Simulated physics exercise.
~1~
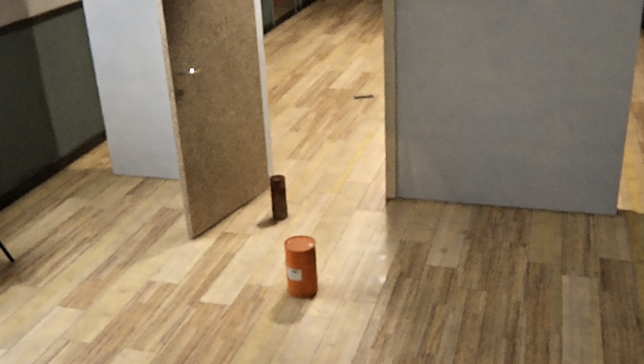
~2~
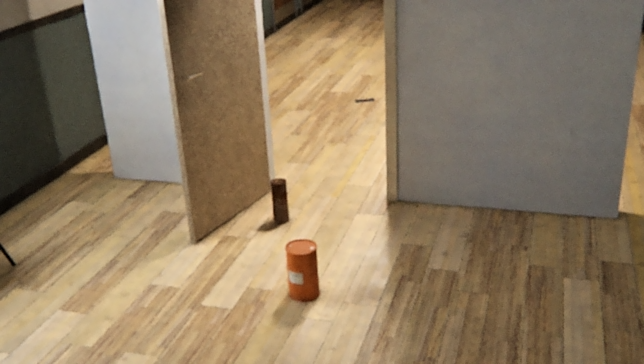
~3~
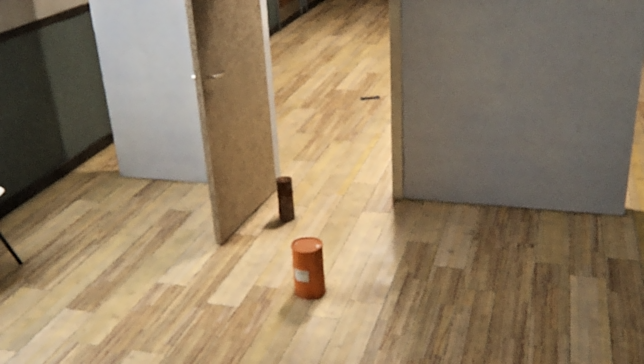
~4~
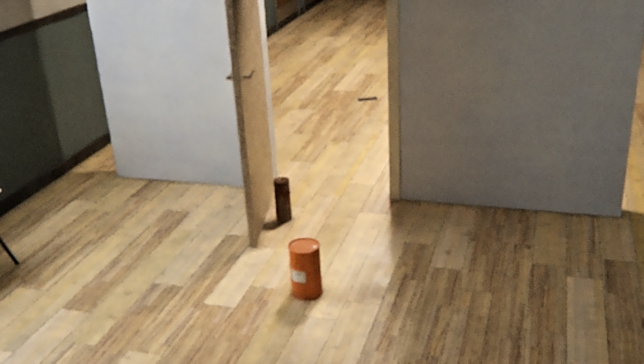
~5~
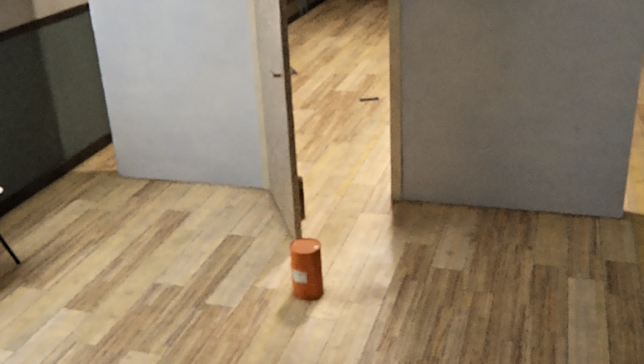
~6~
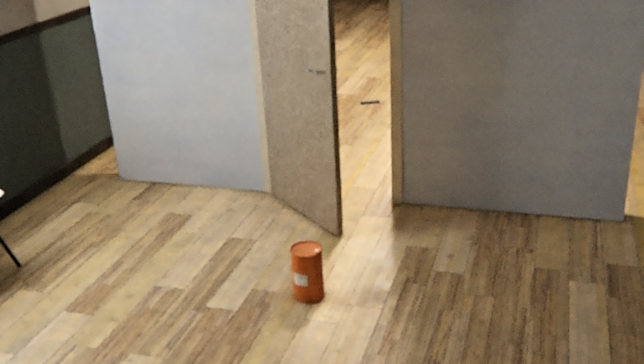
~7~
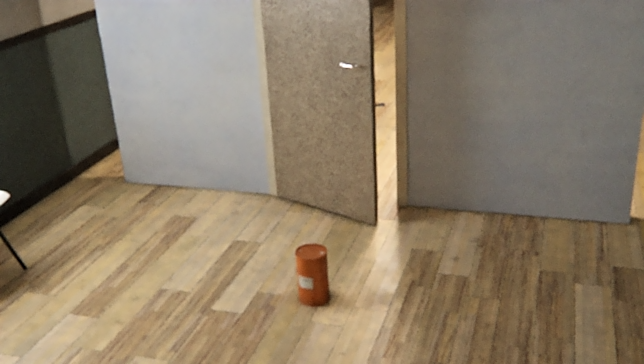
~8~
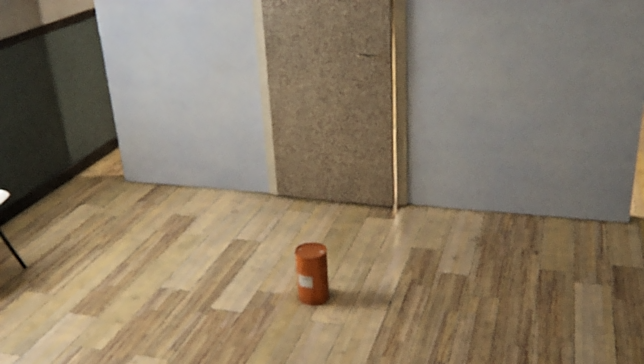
A door swings shut past an orange canister, hiding a brown roll from view.
